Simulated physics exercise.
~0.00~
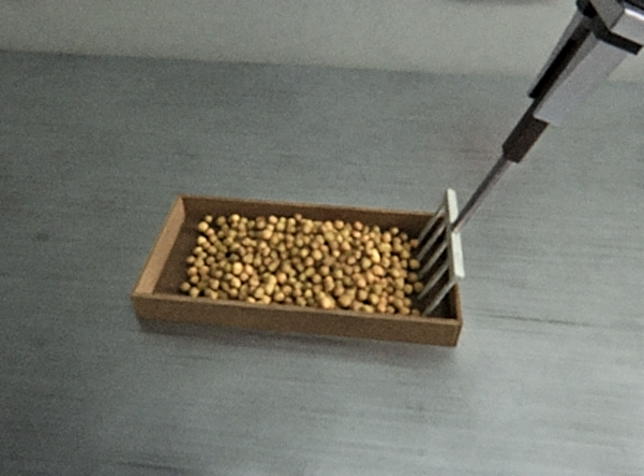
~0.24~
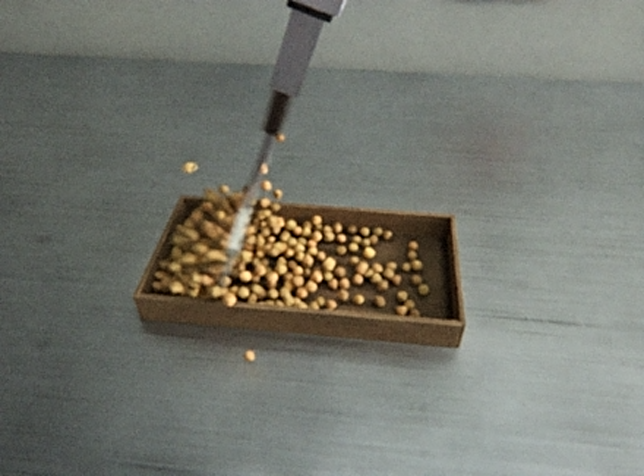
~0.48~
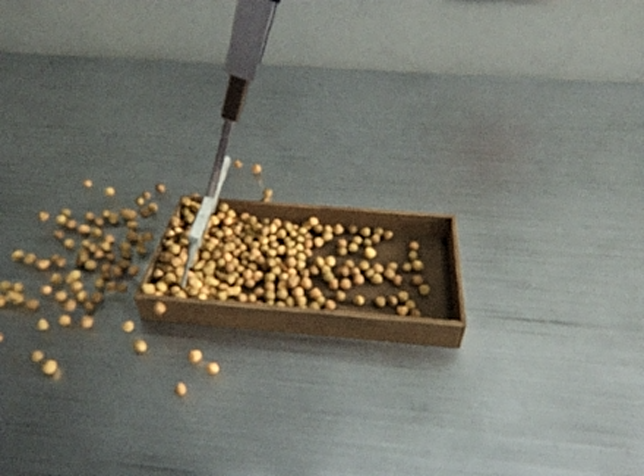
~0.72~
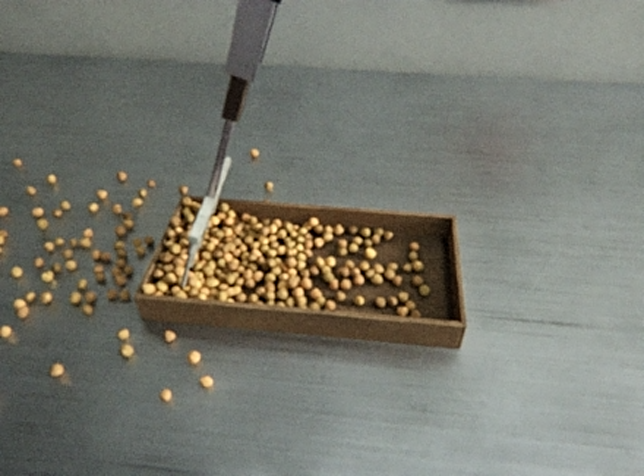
A robot arm holding a pale, pronged fork works over a shallow brown wooden tray on a grey table, seen from above at an angle. Tan dried chickpeas cover most of the tray, and the fork starts at its right end. The fork sweeps left through them, heaping them towards the left end and tossing a few into the air. Many spill over the left wall and scatter across the table as the fork stops near that end. Finally, the fork rests among the piled chickpeas, the tray's right end is mostly bare, and the spilled ones lie spread out at left.
